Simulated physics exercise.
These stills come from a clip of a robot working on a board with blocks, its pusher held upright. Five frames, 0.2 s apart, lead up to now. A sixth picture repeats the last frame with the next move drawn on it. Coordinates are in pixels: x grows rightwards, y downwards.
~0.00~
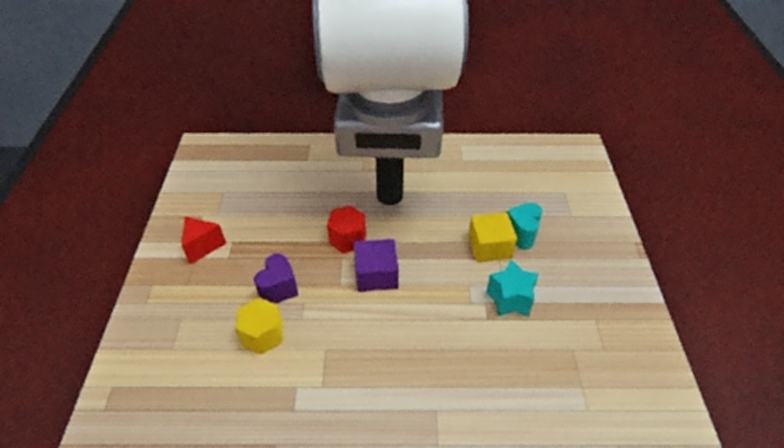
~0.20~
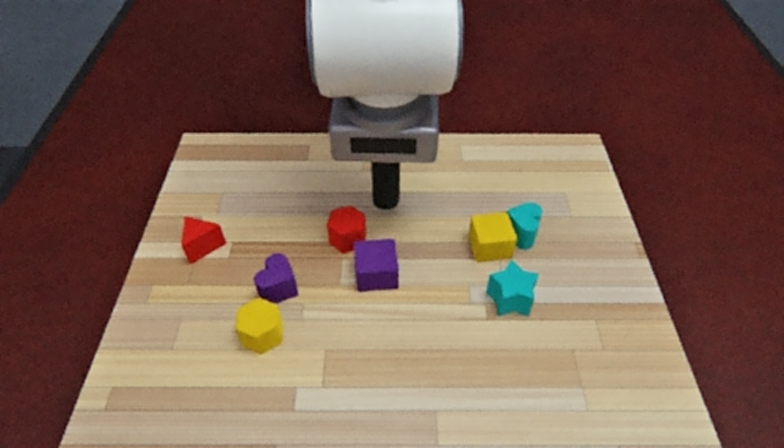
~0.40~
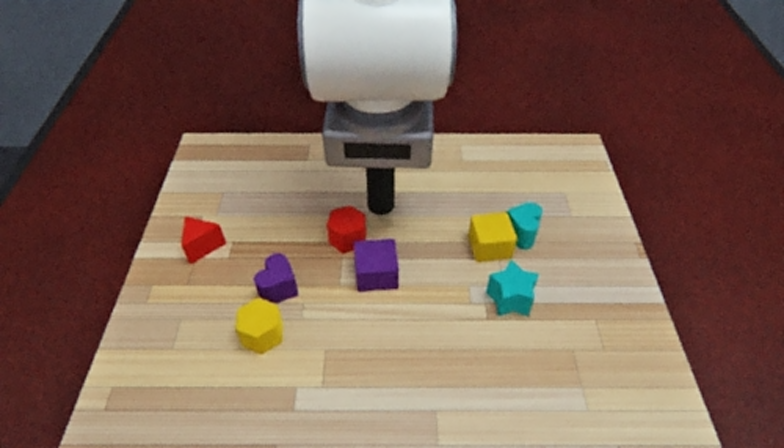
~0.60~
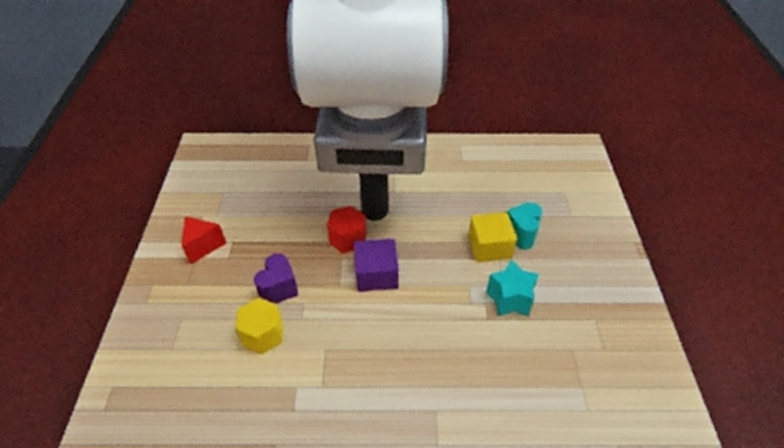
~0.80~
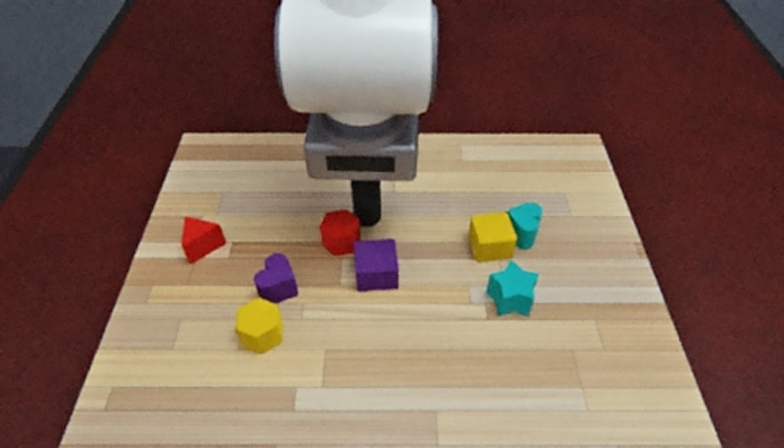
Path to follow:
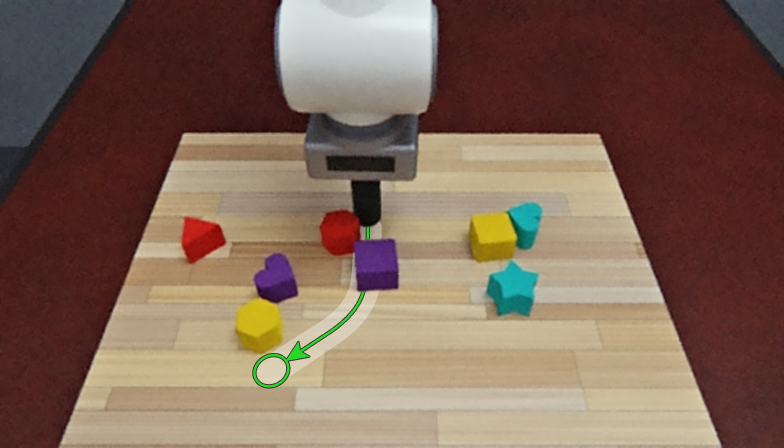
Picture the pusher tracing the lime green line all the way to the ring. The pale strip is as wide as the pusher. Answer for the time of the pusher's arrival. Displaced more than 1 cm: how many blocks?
Here I'd predict two blocks moving more than 1 cm.
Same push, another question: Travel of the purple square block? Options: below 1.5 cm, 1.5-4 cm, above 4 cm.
The answer here is over 4 cm.
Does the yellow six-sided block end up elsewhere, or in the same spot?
By then it is still where it was.
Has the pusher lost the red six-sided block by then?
Yes, that is what happens.
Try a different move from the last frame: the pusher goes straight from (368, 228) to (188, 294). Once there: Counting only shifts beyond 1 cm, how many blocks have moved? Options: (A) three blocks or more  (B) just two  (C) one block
My pick is B.
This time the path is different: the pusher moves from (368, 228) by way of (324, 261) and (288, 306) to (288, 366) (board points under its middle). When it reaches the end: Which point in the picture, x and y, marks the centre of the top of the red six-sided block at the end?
In the picture, that point is around (270, 248).
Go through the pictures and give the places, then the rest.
In the first picture, pusher's lower end (390, 196); yellow six-sided block (257, 317); red six-sided block (346, 219); purple square block (376, 255).
In the second picture, pusher (386, 201); blocks still.
In the third picture, pusher (381, 206); blocks still.
In the fourth picture, pusher (375, 211); blocks still.
In the fifth picture, pusher (367, 217); yellow six-sided block (257, 317); red six-sided block (340, 222); purple square block (376, 255).
Drawn move, from (368, 228) over (366, 278) and (334, 329) to (271, 370).
On the path given first. One third of the way, pusher (365, 268); red six-sided block (333, 232), turned 45° clockwise; purple square block (387, 285), turned 35° anticlockwise.
Two thirds of the way, pusher (331, 320); red six-sided block (333, 232), turned 45° clockwise; purple square block (391, 299), turned 60° anticlockwise.
At the end, pusher (268, 361); yellow six-sided block still; red six-sided block (333, 232), turned 45° clockwise; purple square block (391, 299), turned 60° anticlockwise.
